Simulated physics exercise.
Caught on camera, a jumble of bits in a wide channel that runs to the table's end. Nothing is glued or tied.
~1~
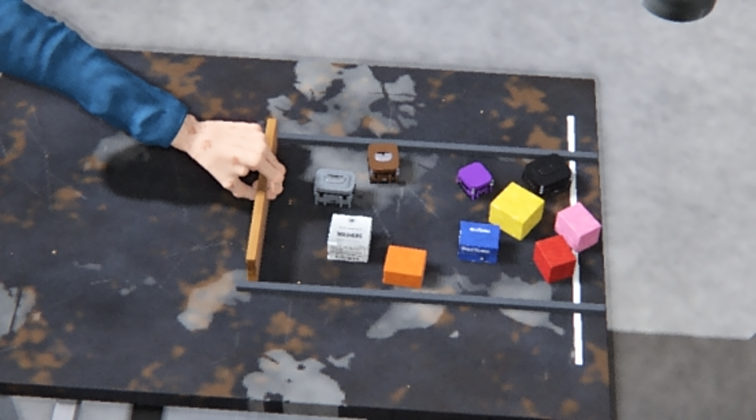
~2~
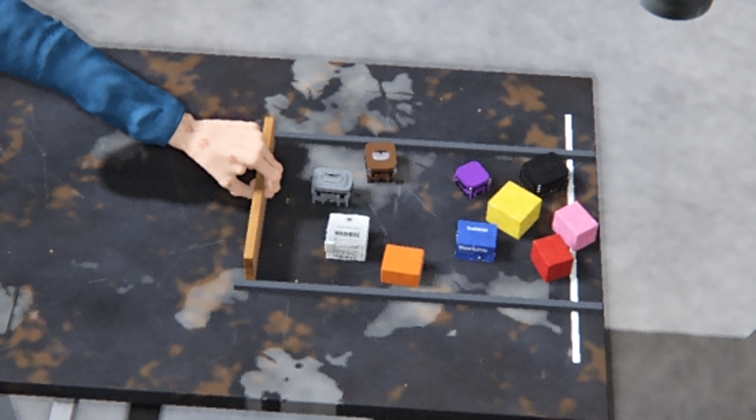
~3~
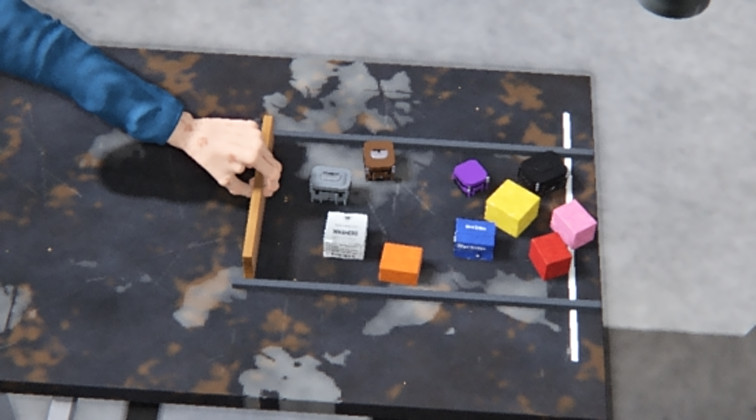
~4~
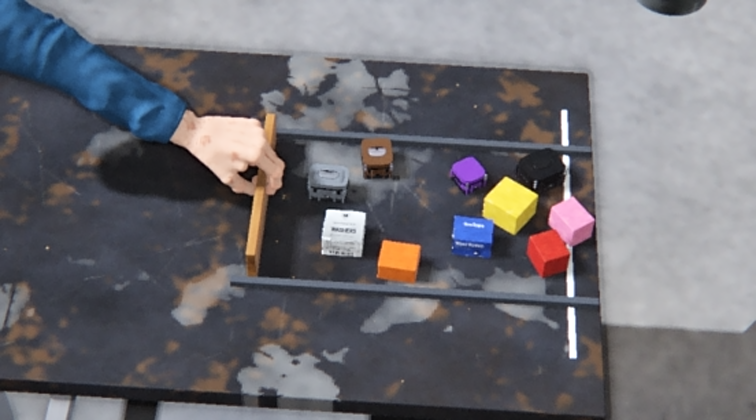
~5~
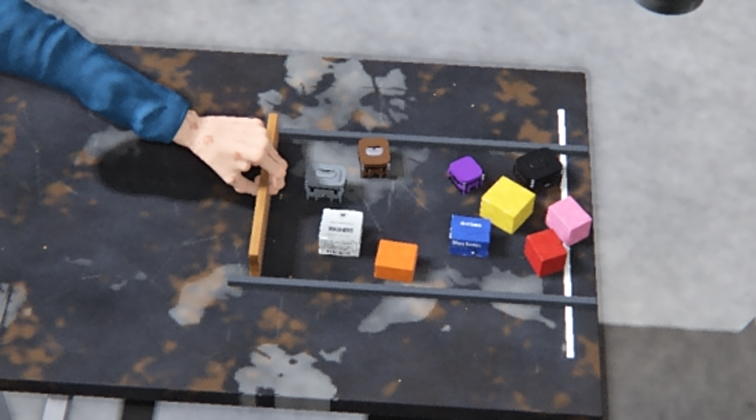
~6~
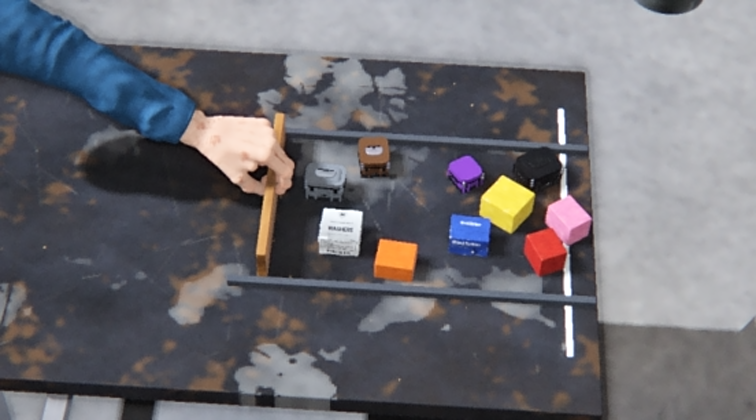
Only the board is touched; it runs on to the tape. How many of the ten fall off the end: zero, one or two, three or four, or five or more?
The number that fall off is five or more.
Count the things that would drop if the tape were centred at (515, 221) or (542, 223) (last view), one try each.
The counts: 2 and 5.
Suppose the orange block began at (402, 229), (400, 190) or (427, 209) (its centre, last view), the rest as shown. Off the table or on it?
In that order, it falls; tumbles off; survives.
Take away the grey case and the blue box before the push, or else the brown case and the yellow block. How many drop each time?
It would be 4 and 4.
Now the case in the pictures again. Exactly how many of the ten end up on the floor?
Fallen: 6.
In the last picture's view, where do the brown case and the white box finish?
The brown case stops around (579, 171); the white box around (588, 238).
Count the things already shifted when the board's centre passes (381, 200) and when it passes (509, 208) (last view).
By then 4, and 10.
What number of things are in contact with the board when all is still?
It touches 4.
A little later, none off yet; pink block at rest near (568, 221); red block at rest near (546, 252); black case at rest near (538, 170).
Next, none off yet; pink block tilted well over near (616, 246); red block tilted well over near (621, 288); black case shifted about its own width near (593, 164).
When it is over, the number that fall off is five or more; down, purple case, blue box, yellow block, black case, red block and pink block.
